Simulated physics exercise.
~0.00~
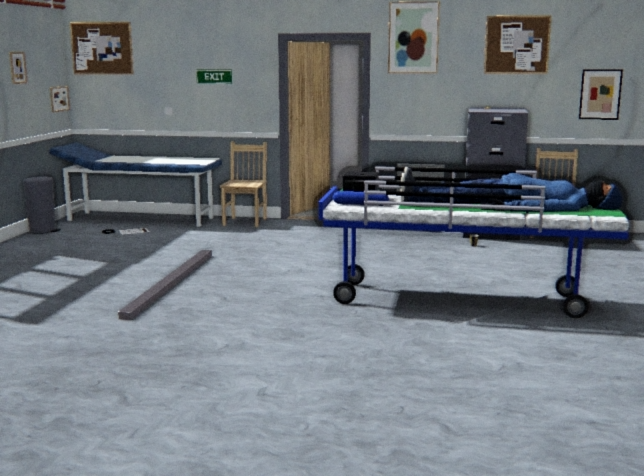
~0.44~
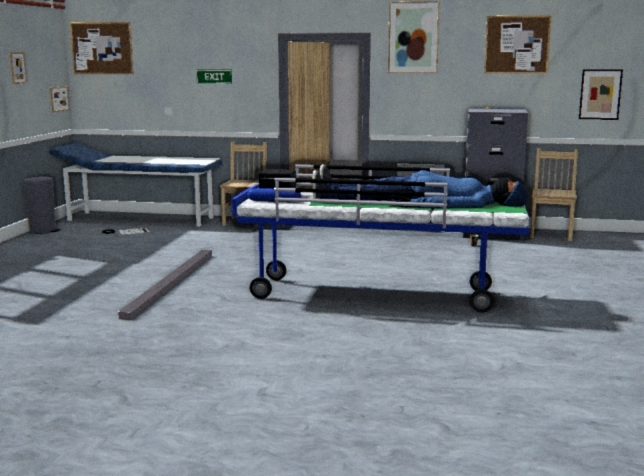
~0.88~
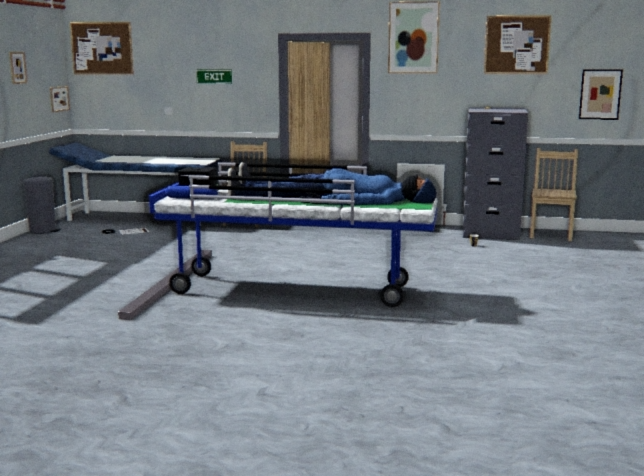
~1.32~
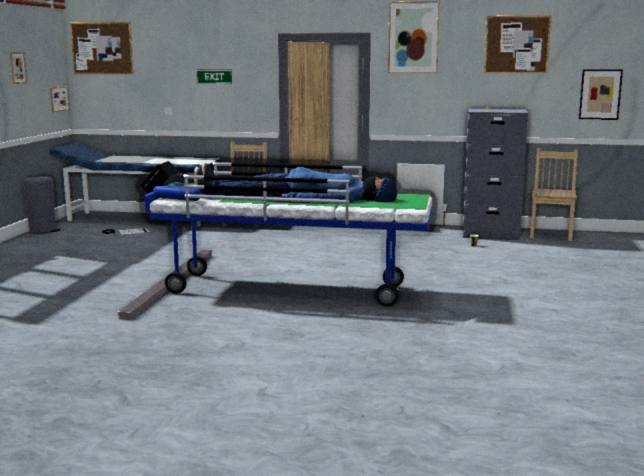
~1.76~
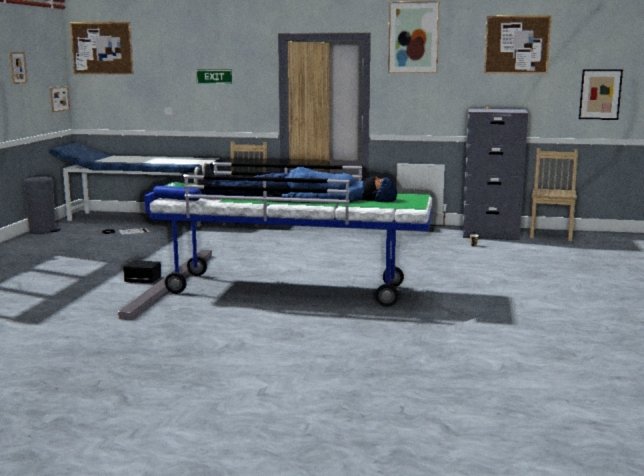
In a clinic room, a trolley carrying a person rolls left, stops, and drops a black case.
